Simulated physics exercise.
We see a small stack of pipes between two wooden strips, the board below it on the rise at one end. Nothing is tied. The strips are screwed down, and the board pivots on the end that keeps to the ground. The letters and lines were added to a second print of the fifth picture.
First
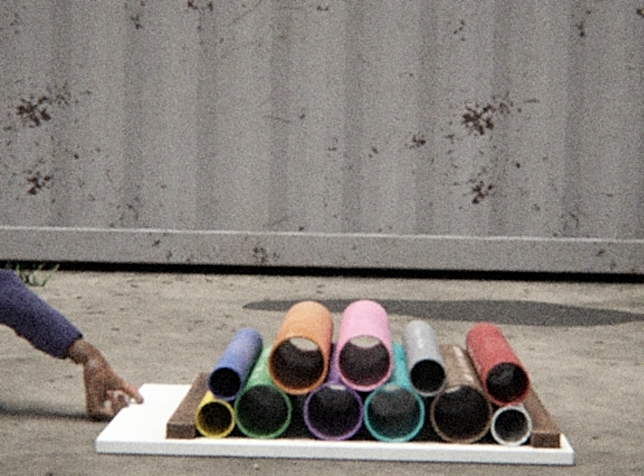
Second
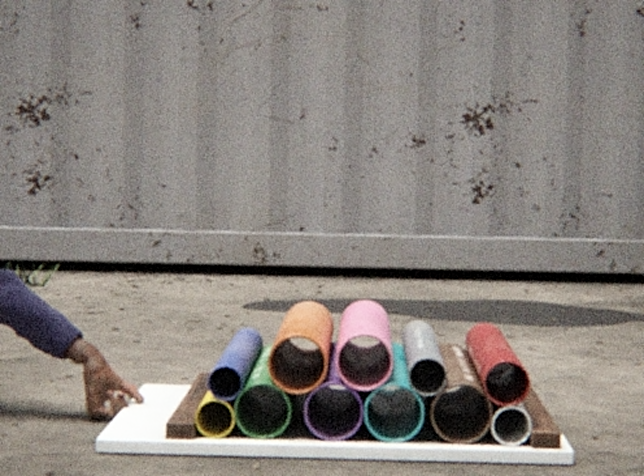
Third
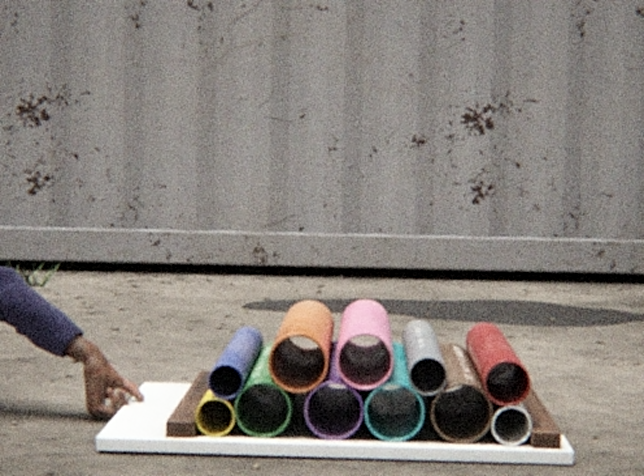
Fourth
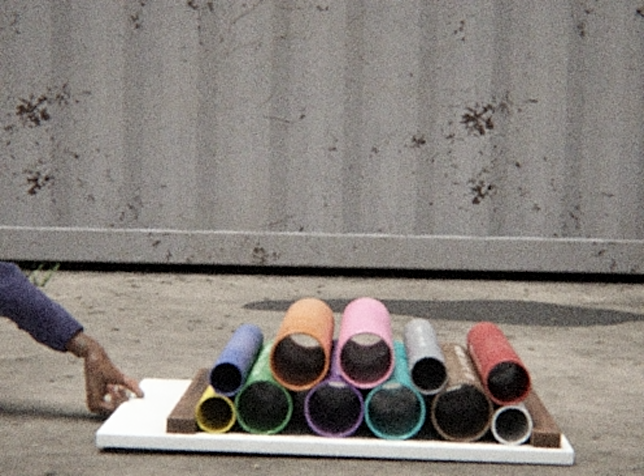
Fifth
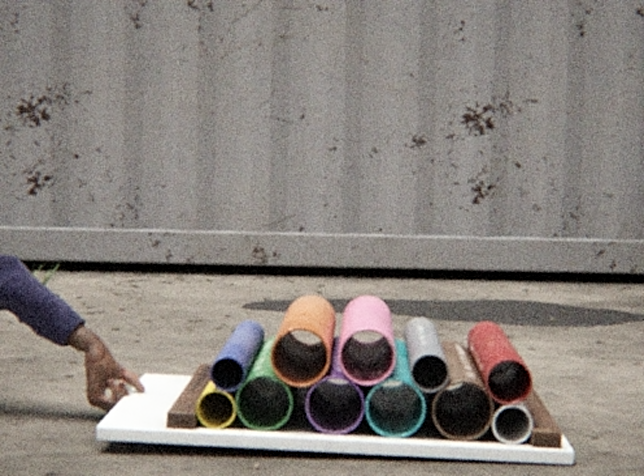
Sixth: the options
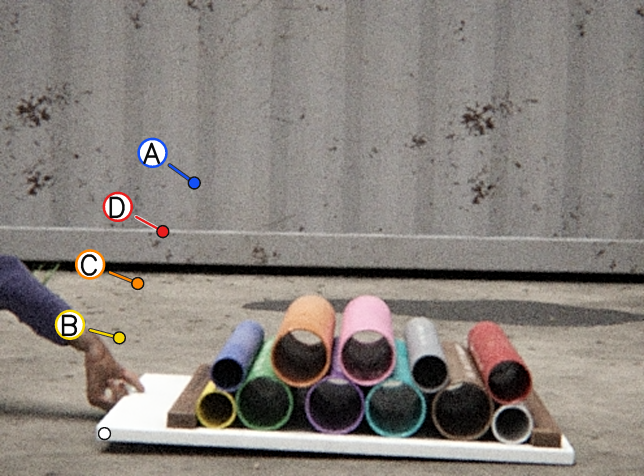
On bare ground before a rust-flecked, ridged metal wall, colourful pipes sit stacked in two rows between brown strips on a white board, a hand at its left end. At first nothing moves; then the hand raises that end slightly, and the pipes tilt with the board, keeping their arrangement.
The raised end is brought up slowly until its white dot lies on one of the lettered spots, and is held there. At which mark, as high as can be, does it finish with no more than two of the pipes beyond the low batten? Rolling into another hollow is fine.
It can be raised to D.
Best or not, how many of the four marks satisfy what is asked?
The number is three.
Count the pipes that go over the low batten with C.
It comes to one.
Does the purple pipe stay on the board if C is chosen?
The purple pipe: Yes.
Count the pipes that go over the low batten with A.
It comes to four.
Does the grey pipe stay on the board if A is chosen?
The grey pipe: No.
On the marked copy, A at (194, 183); B at (119, 338); C at (138, 283); D at (163, 232); the white dot at (104, 434).
Following D. Soon after the start, board at 16°.
Later, board at 28°.
In the end, board at 28°, one over the low batten (red).
As for the rest, A four over the low batten (grey, orange, red, pink); B one over the low batten (red); C one over the low batten (red).
